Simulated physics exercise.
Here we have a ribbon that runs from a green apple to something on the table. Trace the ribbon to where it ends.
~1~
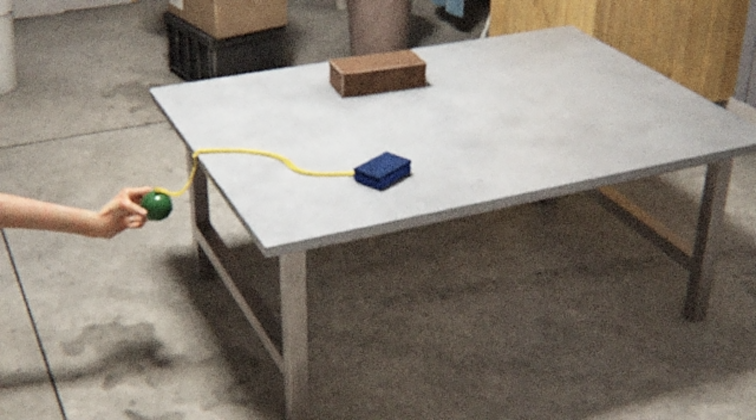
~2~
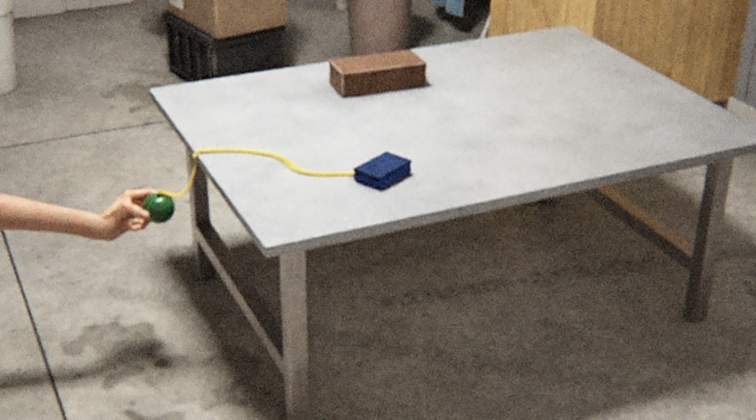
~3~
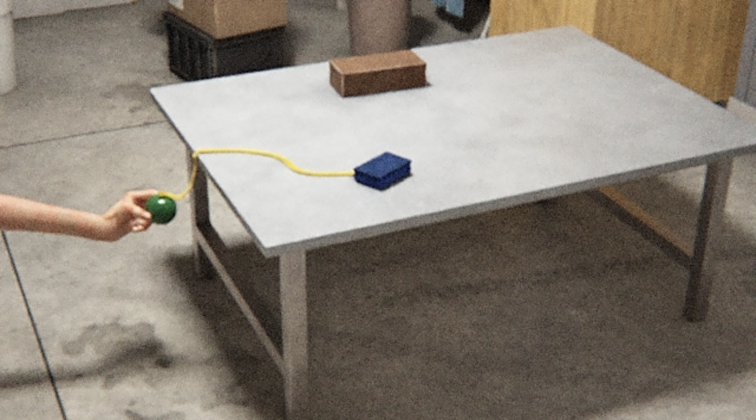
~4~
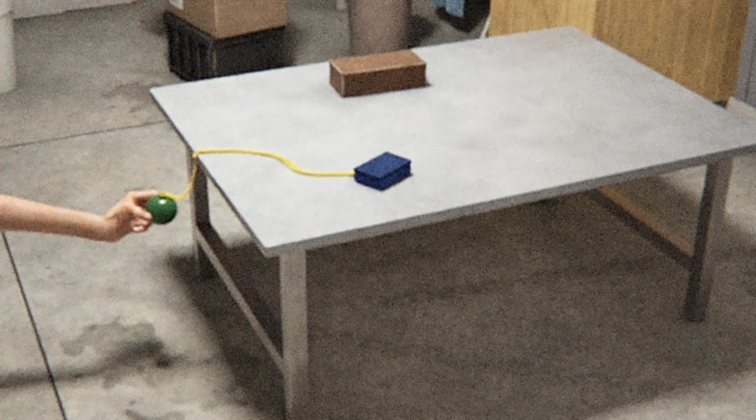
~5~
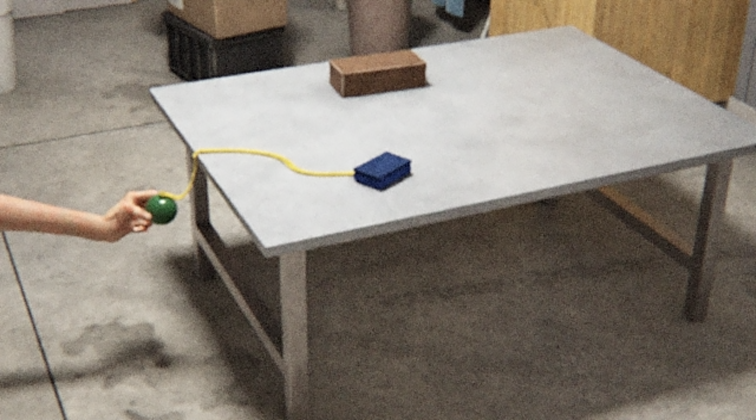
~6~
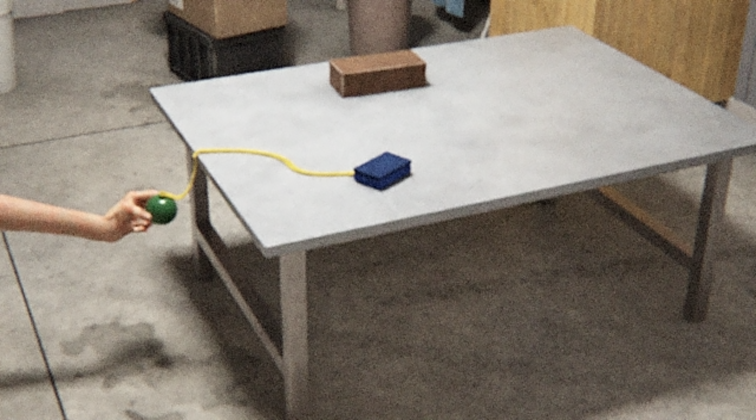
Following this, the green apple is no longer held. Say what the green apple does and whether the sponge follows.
Outcome: The green apple ends on the ground; the sponge goes too.
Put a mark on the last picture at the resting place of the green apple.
I'd put its resting spot close to pixel (203, 347).
Then, 0.36 s after the last picture, apple on the floor near (191, 342); brick unmoved; sponge tugged along near (281, 164).
Then, 0.64 s after the last picture, apple on the floor near (201, 346); brick unmoved; sponge over the edge.
At rest, apple on the floor near (203, 347); brick unmoved; sponge down on the floor. The green apple lands on the floor and the sponge follows it down.
